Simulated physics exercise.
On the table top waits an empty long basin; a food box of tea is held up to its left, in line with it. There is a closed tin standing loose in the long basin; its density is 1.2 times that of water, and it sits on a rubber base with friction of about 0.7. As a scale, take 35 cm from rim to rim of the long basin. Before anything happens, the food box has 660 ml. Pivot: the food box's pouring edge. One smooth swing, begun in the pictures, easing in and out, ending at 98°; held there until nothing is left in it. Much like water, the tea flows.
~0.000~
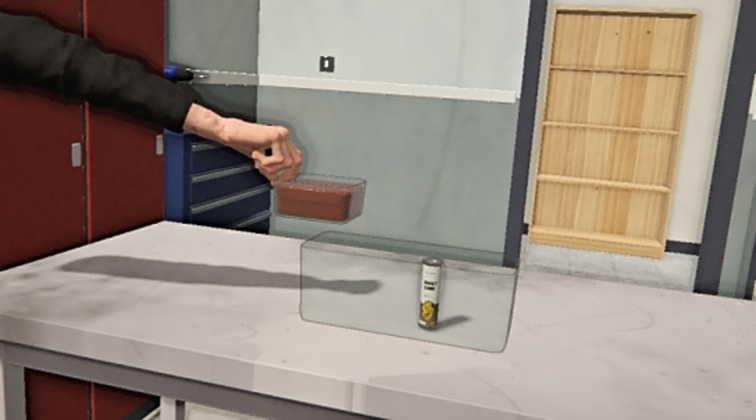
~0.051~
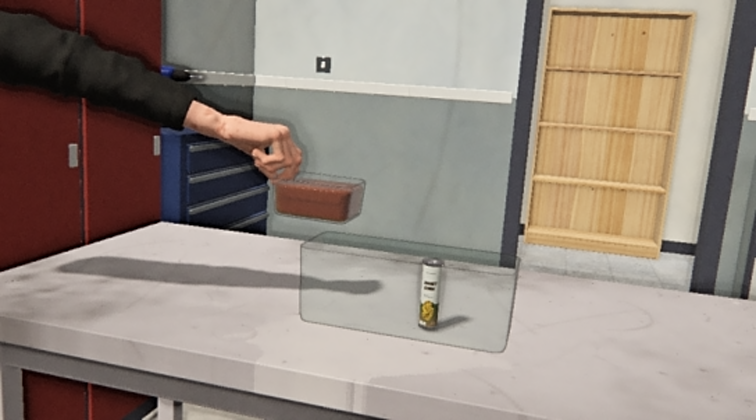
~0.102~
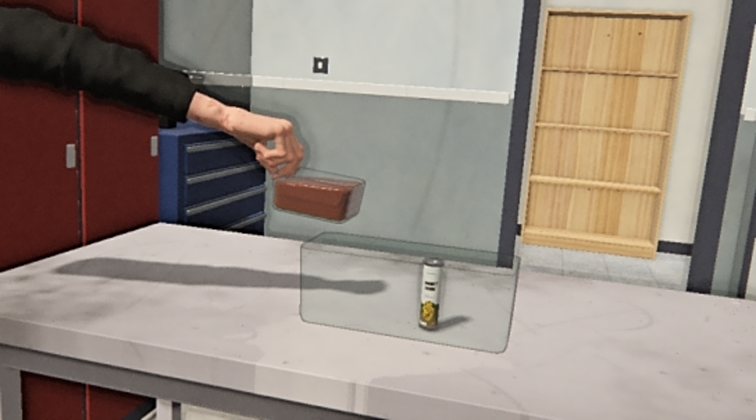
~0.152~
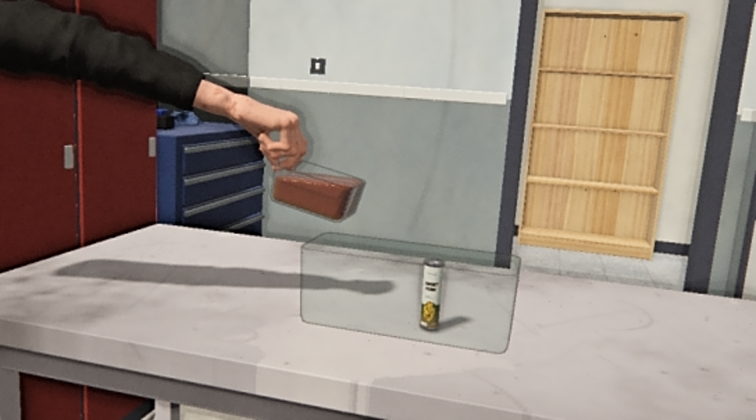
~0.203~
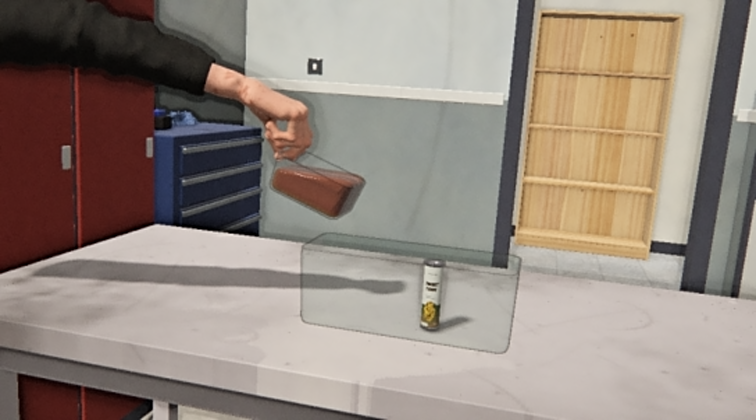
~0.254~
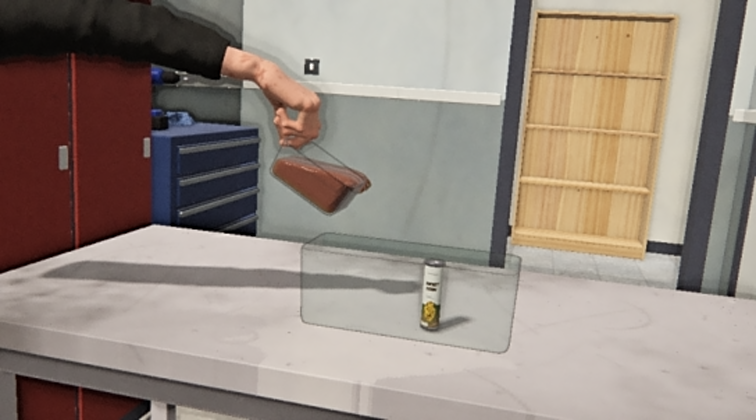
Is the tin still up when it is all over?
No. It keels over.
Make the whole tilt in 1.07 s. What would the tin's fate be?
Outcome - the tin remains standing.
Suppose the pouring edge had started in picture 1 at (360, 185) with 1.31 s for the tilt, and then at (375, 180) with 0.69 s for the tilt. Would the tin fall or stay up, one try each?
Trial 1 - tin stays standing; trial 2 - tin stays standing.
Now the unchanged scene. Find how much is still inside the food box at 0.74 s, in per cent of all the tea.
About 3 percent.
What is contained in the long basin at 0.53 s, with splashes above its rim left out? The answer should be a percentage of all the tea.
The basin holds roughly 20 in a hundred parts at that moment.
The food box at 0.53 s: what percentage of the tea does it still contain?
Some 26 % of it is still there.
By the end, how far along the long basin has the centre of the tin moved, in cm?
Some 7.0 cm.
By 0.53 s the tilt is 87° and 26 per cent is still to pour; the tin stands where it began.
By 0.74 s the tilt is 98° and 3 per cent is still to pour; the tin leans 17°.
By 0.95 s the tilt is 98° and 0 per cent is still to pour; the tin lies on its side.
By 1.18 s the tilt is 98° and 0 per cent is still to pour; the tin lies on its side.
At rest the tin lies on its side.
